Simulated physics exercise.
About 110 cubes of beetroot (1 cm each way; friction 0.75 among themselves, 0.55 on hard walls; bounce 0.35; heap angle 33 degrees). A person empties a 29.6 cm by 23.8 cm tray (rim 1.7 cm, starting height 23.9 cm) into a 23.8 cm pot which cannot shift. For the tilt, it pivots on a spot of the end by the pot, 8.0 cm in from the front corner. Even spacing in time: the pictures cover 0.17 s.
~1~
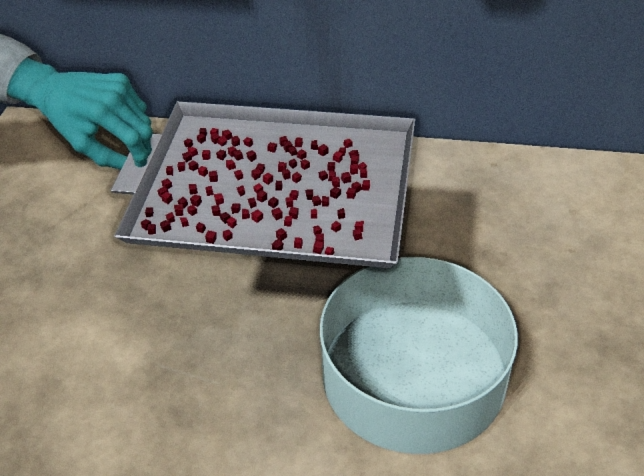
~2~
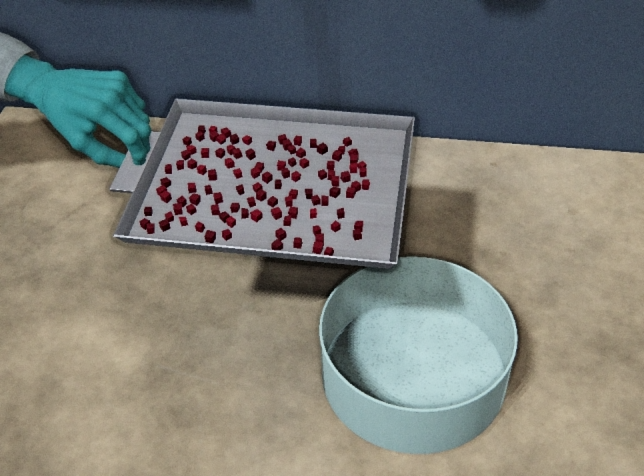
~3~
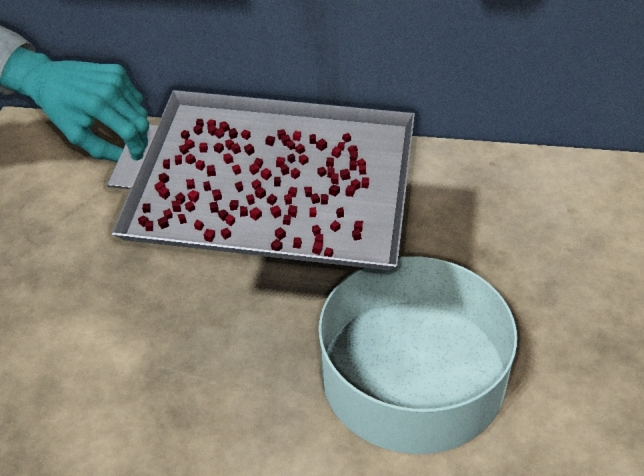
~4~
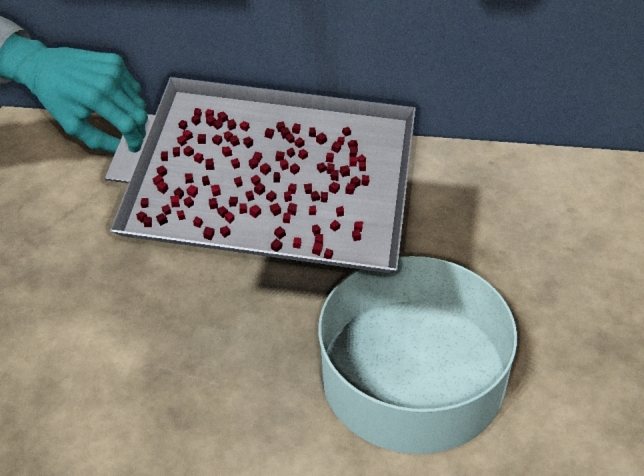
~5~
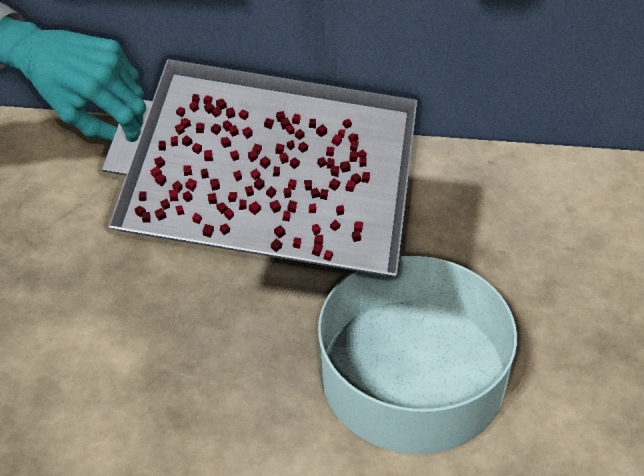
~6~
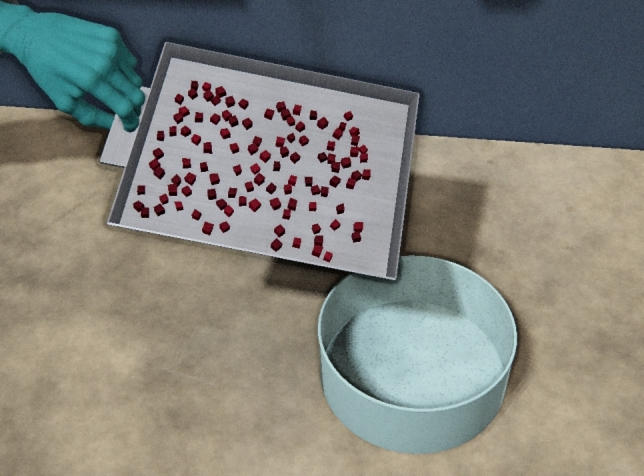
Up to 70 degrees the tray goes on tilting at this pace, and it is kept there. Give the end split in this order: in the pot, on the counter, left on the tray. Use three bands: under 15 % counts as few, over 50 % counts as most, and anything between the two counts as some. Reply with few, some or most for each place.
Pot: Most, counter: Some, tray: Few.
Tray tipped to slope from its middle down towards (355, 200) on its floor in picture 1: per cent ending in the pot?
90 %.
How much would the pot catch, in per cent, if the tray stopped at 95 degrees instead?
That would be around 60 percent.
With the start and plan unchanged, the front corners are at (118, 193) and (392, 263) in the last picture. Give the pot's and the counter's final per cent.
You'd end with pot at 95 and counter at 0.
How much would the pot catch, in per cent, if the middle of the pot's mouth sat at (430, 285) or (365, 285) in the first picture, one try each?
Estimates: 10 in a hundred and 10 in a hundred.
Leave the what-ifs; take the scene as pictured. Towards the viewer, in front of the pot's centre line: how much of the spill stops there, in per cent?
Estimate: Close to 100 per cent of the pieces.
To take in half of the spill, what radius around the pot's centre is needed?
I'd say around 26 centimetres.
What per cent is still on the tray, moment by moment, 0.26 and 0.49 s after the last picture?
100 then 10.
Then, 0.15 s after the last picture, tilt 46 degrees; the tray holds 100 %, the pot 0 %.
Then, 0.26 s after the last picture, tilt 65 degrees; the tray holds 100 %, the pot 0 %.
Then, 0.49 s after the last picture, tilt 70 degrees; the tray holds 10 %, the pot 30 %.
In the end, pot 60 %, counter 40 %, tray 0 %.
